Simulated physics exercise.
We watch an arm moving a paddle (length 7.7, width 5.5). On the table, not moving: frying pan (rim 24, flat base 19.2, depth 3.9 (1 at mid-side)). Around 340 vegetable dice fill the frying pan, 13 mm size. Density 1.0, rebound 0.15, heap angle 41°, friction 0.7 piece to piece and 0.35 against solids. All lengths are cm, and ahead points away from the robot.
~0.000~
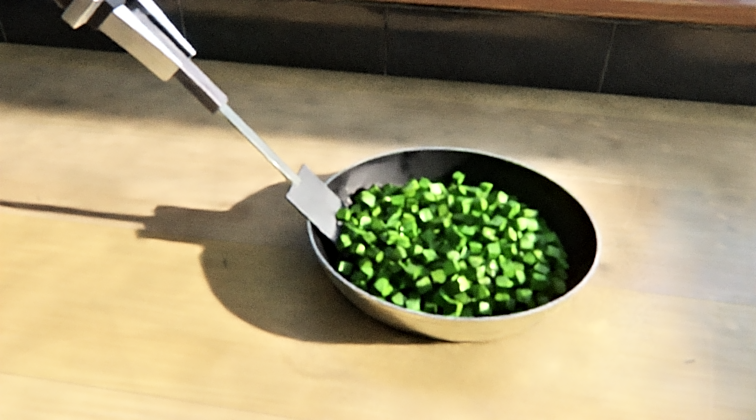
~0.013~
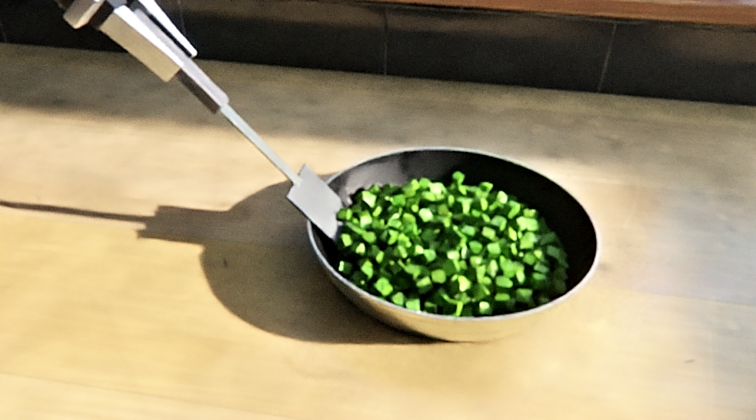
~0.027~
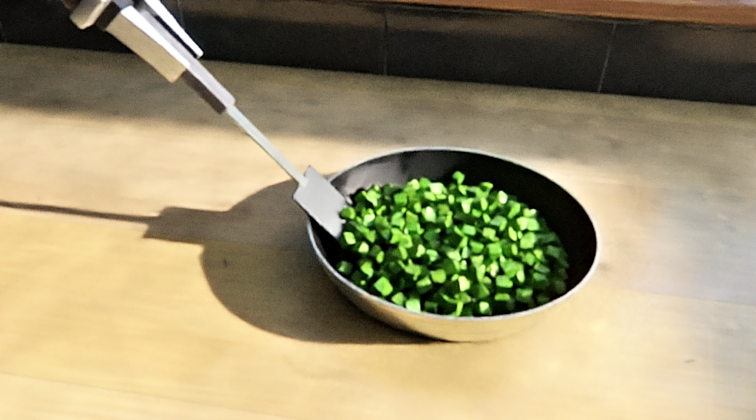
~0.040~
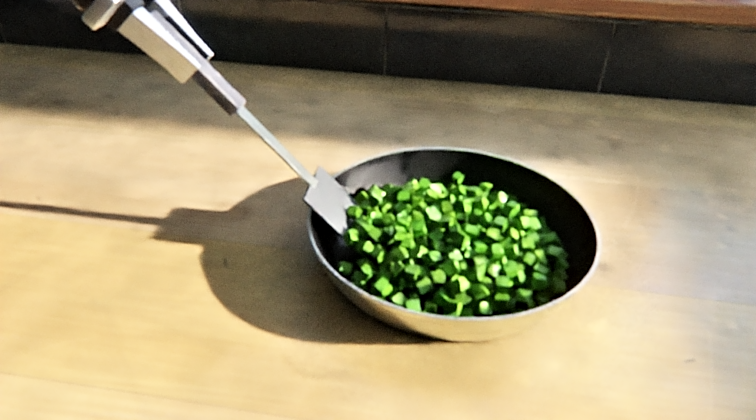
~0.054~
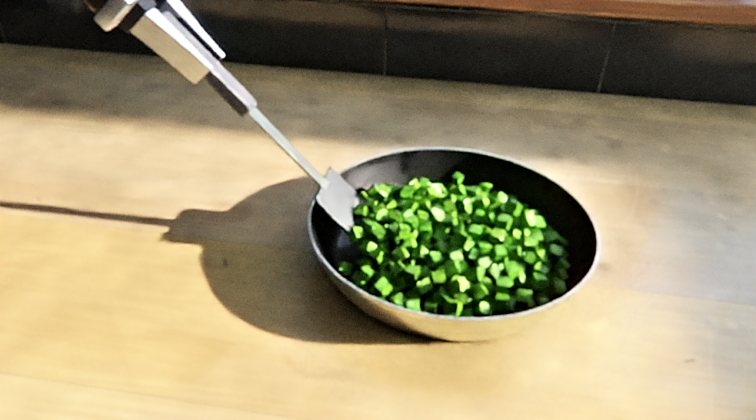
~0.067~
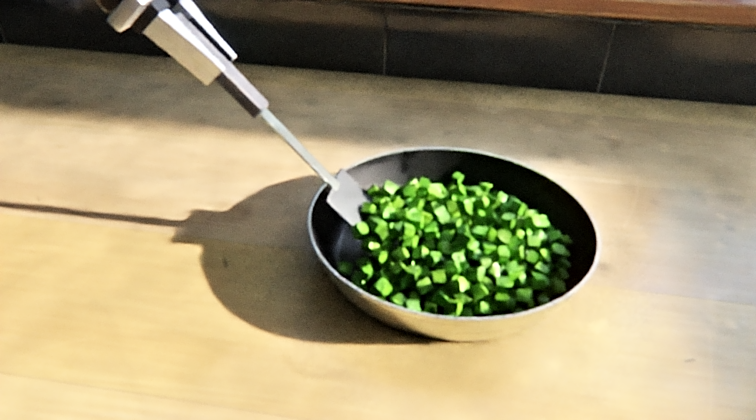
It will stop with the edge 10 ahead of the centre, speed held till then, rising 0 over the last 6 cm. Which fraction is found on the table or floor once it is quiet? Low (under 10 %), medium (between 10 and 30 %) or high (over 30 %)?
Answer: Medium; between 10 and 30 % of the vegetable dice finish on the table or floor.
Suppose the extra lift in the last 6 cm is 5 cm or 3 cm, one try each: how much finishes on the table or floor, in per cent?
Some 20 and 20 per cent.
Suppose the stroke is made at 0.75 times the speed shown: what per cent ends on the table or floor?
Some 10 per cent.
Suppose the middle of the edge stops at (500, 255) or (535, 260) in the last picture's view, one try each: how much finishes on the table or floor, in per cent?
About 0 and 5 per cent.
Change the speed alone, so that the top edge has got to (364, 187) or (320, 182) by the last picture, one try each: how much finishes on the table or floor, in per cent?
Some 30 and 10 per cent.
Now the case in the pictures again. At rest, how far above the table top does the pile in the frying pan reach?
About 5.5 cm.
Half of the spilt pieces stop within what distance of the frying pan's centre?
About 18 cm.
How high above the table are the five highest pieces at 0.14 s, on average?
Some 6 cm.
By 0.14 s, sloping 47°, highest piece 7 above the table; 339 in the frying pan.
By 0.22 s, sloping 47°, highest piece 8 above the table; 339 in the frying pan.
By 0.45 s, sloping 47°, highest piece 6 above the table; 284 in the frying pan, 50 on the table or floor, 5 on the blade or in flight.
By 1.50 s, sloping 47°, highest piece 5 above the table; 283 in the frying pan, 56 on the table or floor.
Final count, 283 in the frying pan, 56 on the table or floor. That is 17 % on the table or floor.
